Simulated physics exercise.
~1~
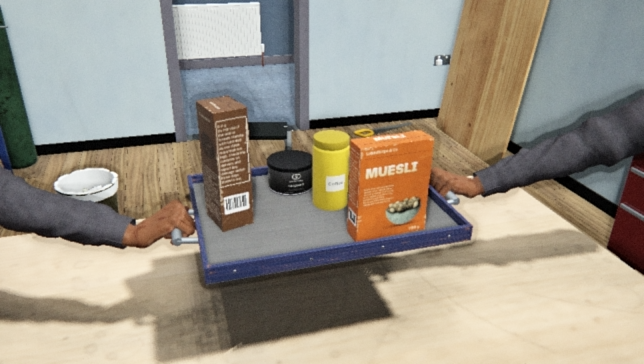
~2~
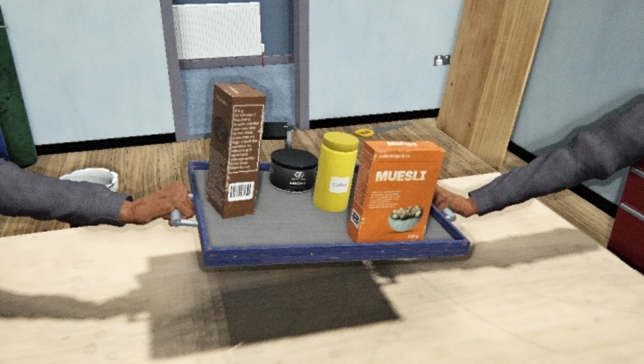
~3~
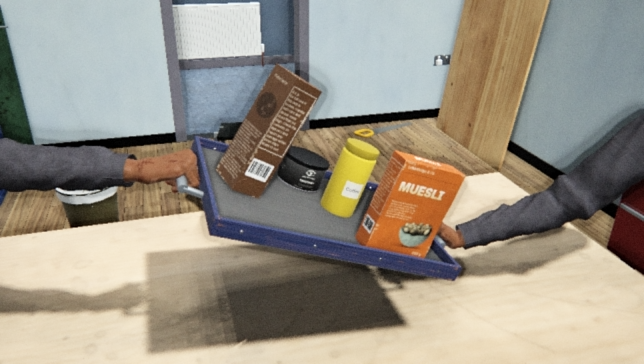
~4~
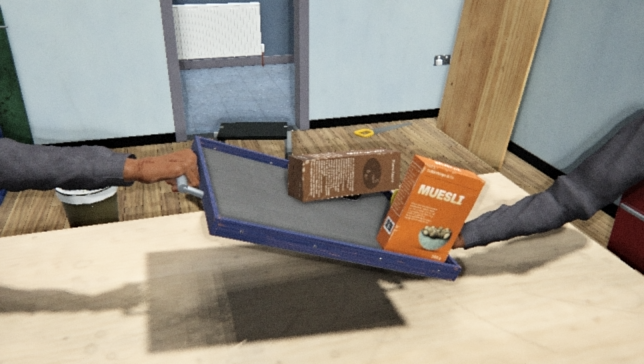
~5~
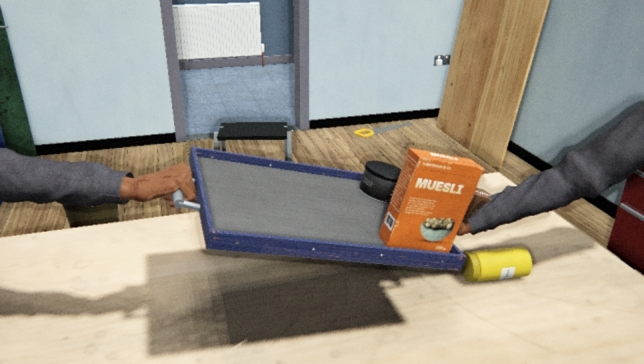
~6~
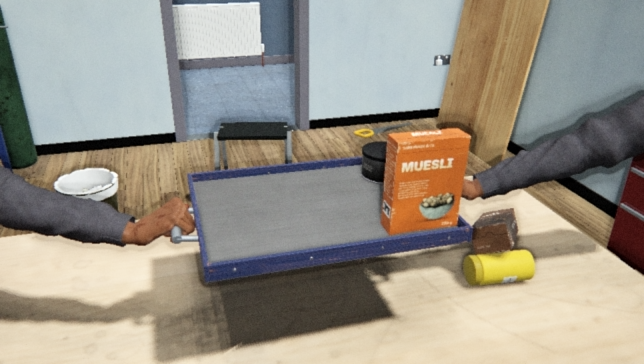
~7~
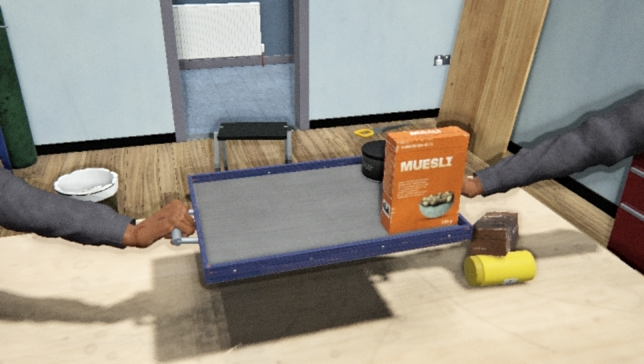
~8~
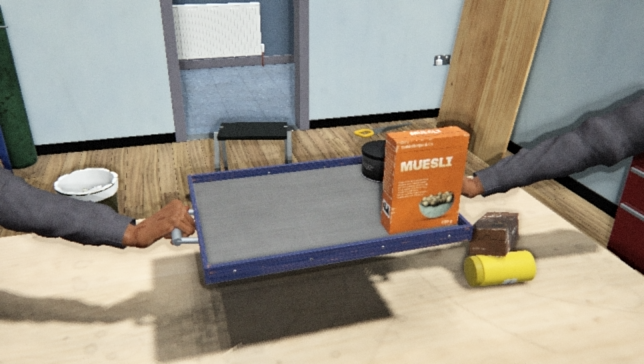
Two hands tilt a tray rightward, toppling a brown carton and yellow jar off it.
